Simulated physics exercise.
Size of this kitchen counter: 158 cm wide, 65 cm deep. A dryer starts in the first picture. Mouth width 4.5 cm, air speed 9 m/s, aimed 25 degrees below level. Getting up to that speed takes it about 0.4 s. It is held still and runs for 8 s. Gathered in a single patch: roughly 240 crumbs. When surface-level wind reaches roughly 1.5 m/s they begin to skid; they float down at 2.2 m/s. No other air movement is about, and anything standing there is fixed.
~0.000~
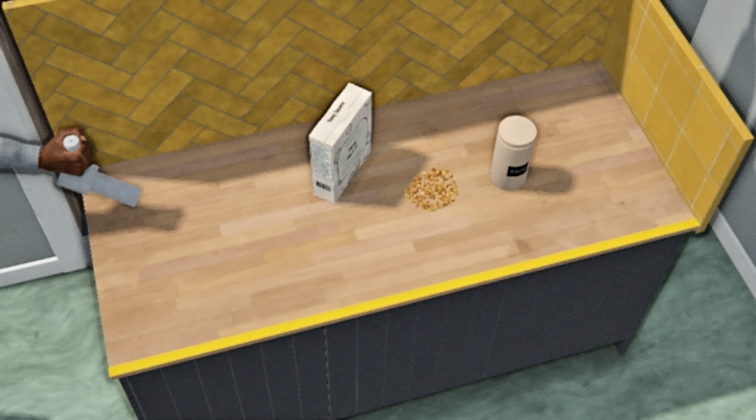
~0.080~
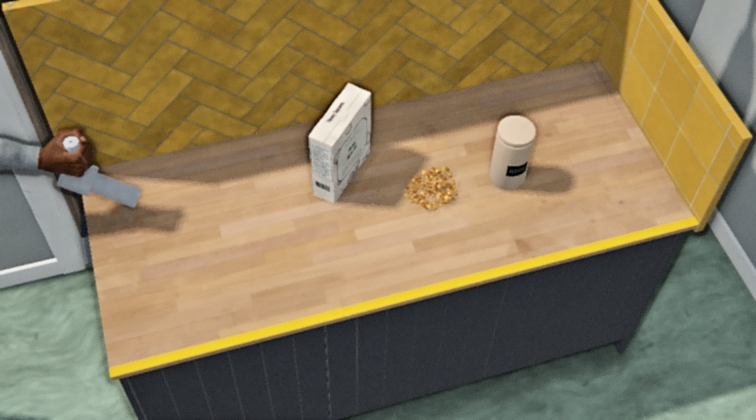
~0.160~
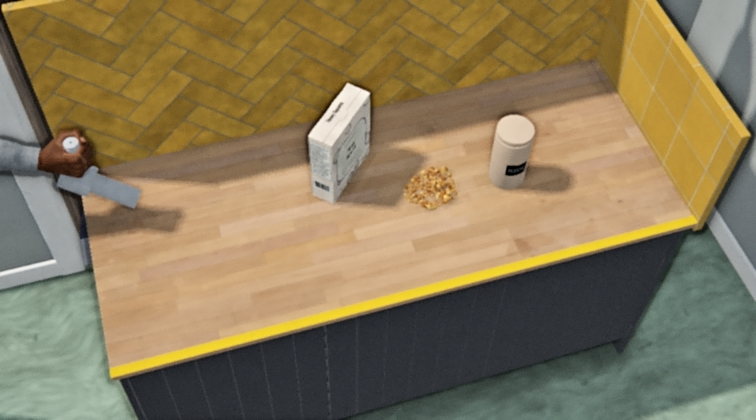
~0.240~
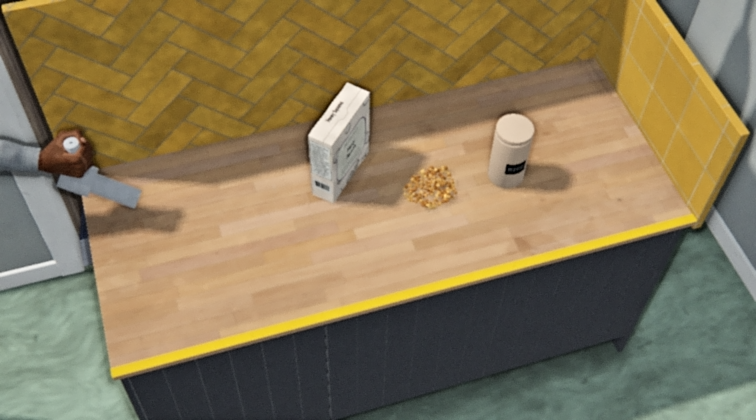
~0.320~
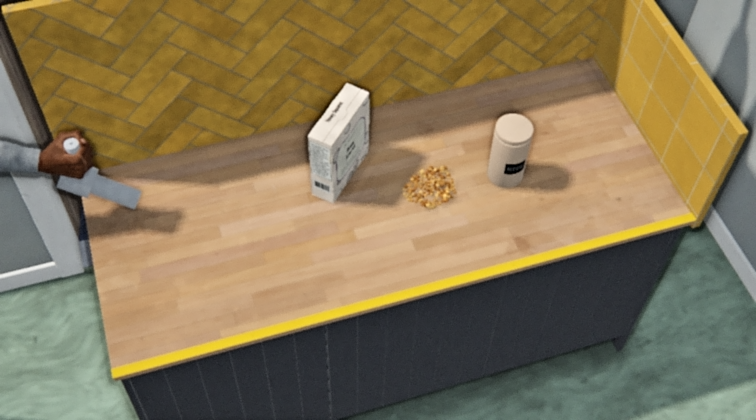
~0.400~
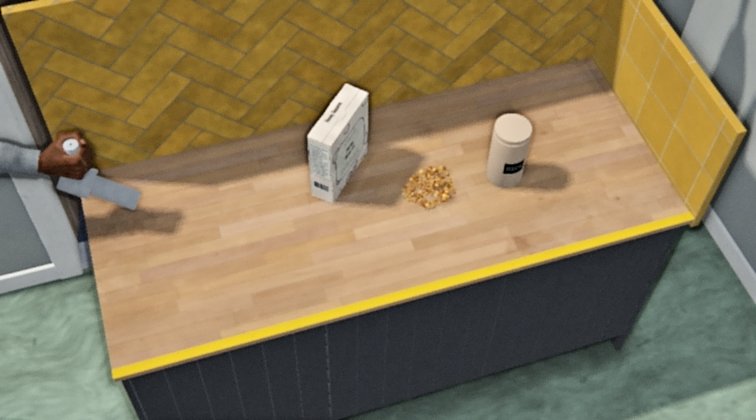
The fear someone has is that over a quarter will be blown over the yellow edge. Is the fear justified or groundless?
I reckon that edge claims no more than a quarter of the pile.
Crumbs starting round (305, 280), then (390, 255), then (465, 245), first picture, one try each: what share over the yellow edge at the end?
First try near 100 %, second near 100 %, third near 90 %.
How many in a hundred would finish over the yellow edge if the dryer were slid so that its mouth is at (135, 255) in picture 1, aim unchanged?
In that case roughly 0 percent.
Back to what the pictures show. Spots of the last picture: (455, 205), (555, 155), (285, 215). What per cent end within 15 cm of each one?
First spot near 40 %, second near 2 %, third near 0 %.
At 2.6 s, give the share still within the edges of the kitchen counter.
It should be roughly 90 % by then.
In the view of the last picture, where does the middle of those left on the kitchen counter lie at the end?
Look somewhere near (490, 174).
After 1.6 s, 5 % are over the yellow edge; the middle of those still in play is near (488, 177); 21 % have settled or left.
After 2.6 s, 6 % are over the yellow edge; the middle of those still in play is near (488, 177); 29 % have settled or left.
After 4.4 s, 6 % are over the yellow edge; the middle of those still in play is near (490, 174); 35 % have settled or left.
After 8.0 s, at the end, 6 % are over the yellow edge; the middle of those still in play is near (490, 174).
